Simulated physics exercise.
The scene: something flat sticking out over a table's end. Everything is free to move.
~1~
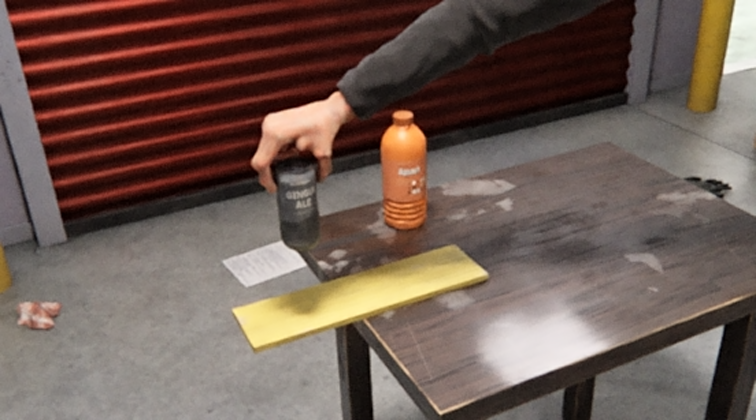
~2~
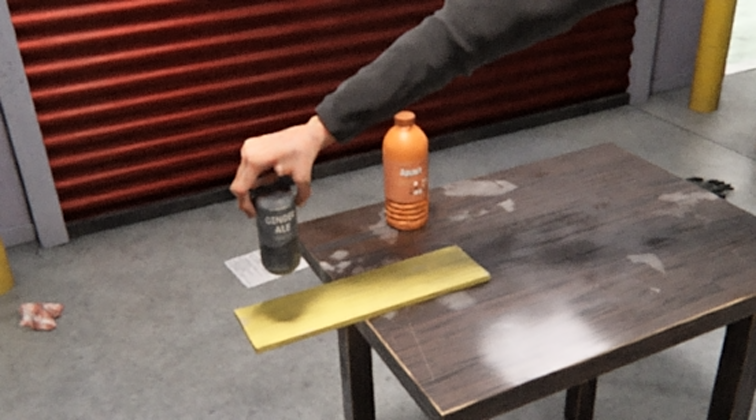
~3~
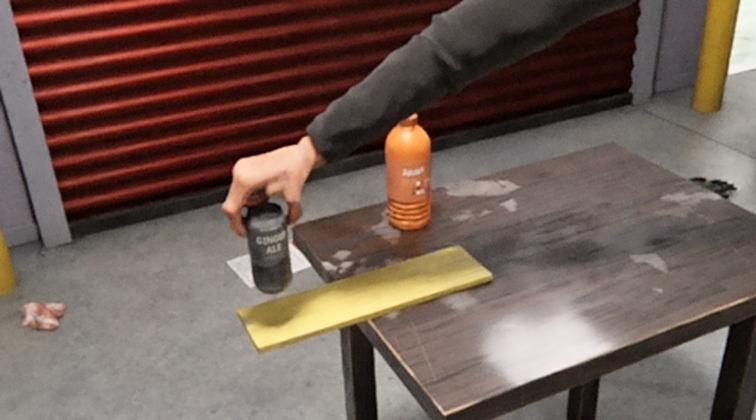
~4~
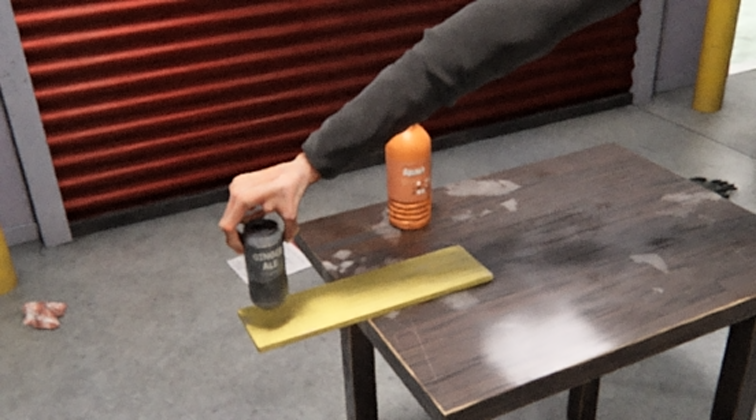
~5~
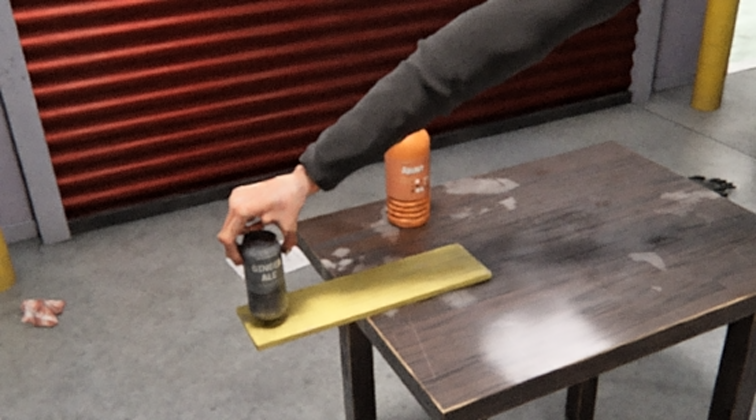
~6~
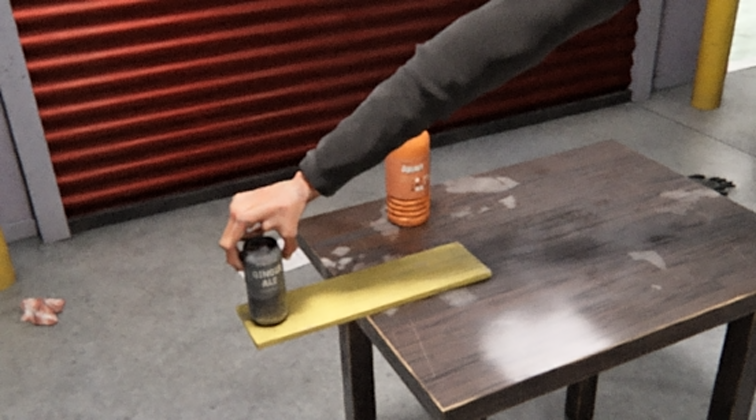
A hand lowers a grey can onto the overhanging left end of a yellow board.
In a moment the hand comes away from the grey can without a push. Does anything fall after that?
The plank comes down.
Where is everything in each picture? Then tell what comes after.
In the first frame, still above its spot; grey can (298, 205); orange bottle (404, 169).
In the second frame, still above its spot; grey can (278, 230); orange bottle (406, 170).
In the third frame, still above its spot; grey can (269, 249); orange bottle (408, 170).
In the fourth frame, still above its spot; grey can (266, 265); orange bottle (409, 169).
In the fifth frame, still above its spot; grey can (264, 276); orange bottle (408, 167).
In the sixth frame, in place under the hand; grey can (265, 281); orange bottle (407, 166).
Then, 0.80 s later than the last frame, grey can now down on the floor or falling; yellow plank tilted by 49°.
Then, 1.00 s later than the last frame, yellow plank now down on the floor or falling.
Then, 1.20 s later than the last frame, things are still on the move.
When it is over, down on the floor or falling, grey can and yellow plank; orange bottle as before. The plank tips off the edge.
